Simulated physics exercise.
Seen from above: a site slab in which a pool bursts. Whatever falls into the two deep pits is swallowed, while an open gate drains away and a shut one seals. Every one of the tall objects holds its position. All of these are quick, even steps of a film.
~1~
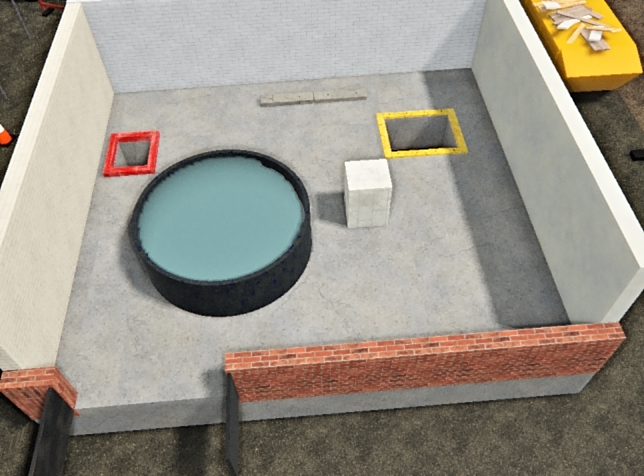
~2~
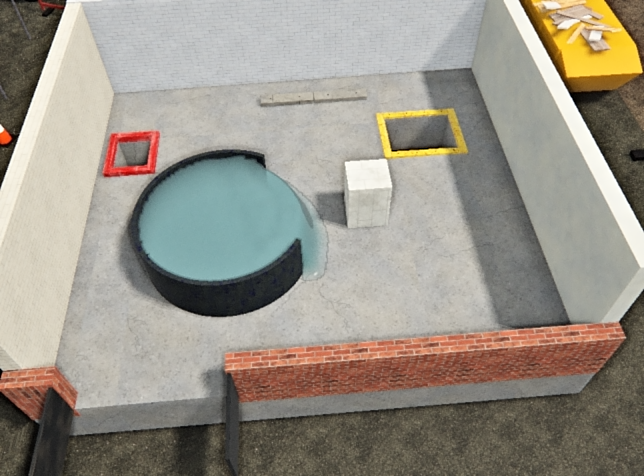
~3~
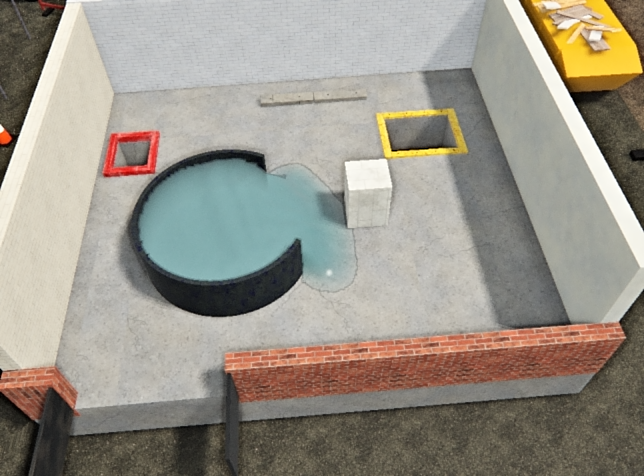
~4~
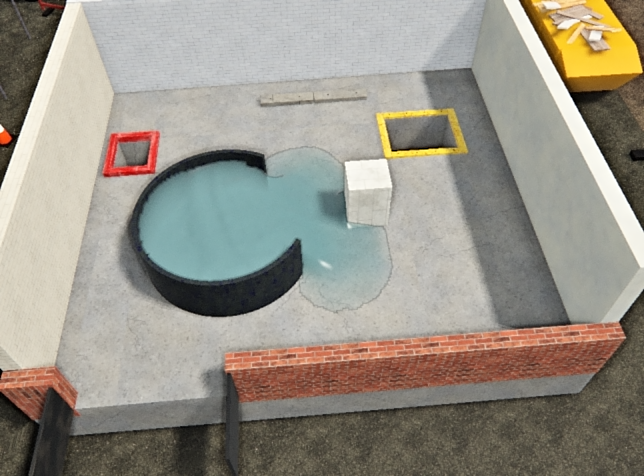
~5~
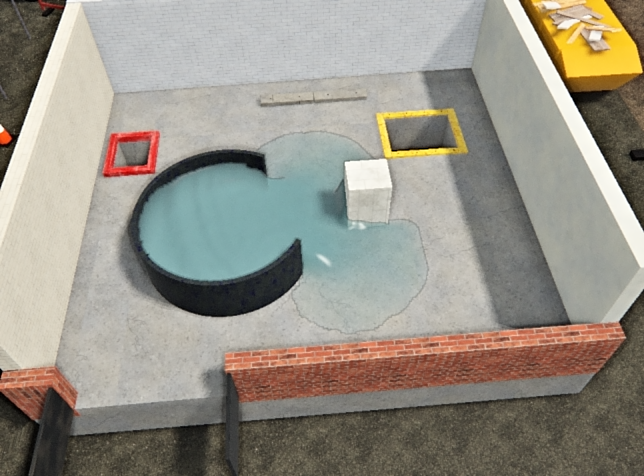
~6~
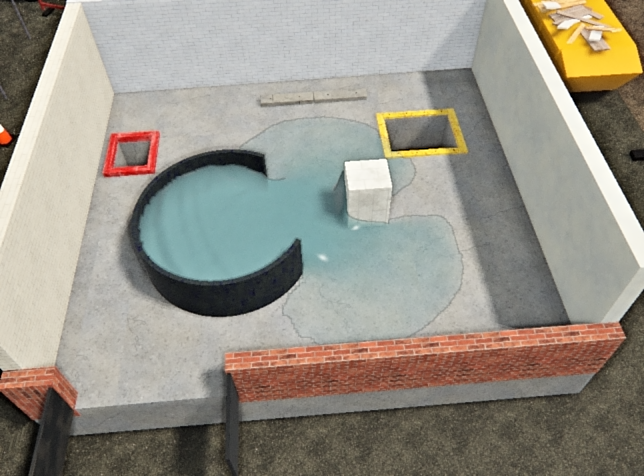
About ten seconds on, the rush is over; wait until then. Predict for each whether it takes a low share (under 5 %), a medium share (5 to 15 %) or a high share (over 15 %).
Prediction: The gate takes a low share; the yellow pit takes a high share; the red pit takes a low share.
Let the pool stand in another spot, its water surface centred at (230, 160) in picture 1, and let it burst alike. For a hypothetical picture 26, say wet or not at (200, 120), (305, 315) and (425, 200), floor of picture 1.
Well, first one stays dry, second one got wet, third one got wet.
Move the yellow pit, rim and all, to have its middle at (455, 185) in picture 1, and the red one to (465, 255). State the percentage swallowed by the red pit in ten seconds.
Share, red pit, approx.: 10 in a hundred.
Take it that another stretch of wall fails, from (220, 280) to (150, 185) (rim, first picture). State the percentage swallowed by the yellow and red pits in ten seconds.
The yellow pit takes 0 per cent and the red pit 6 per cent.
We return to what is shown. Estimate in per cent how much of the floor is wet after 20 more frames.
It should be close to 65 %.
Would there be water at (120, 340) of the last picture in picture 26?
Result recorded: Unreached.
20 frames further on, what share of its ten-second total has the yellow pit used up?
Roughly 45 per cent.
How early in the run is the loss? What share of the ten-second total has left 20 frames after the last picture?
Approximately 40 %.
A moment on, water covers 45 % of the floor; the gate 0 %, the yellow pit 3 %, the red pit 0 %.
Next, water covers 50 % of the floor; the gate 0 %, the yellow pit 6 %, the red pit 0 %.
Then, water covers 65 % of the floor; the gate 0 %, the yellow pit 9 %, the red pit 0 %.
Later, water covers 80 % of the floor; the gate 0 %, the yellow pit 17 %, the red pit 0 %.
In the end, water covers 95 % of the floor; the gate 2 %, the yellow pit 21 %, the red pit 0 %.
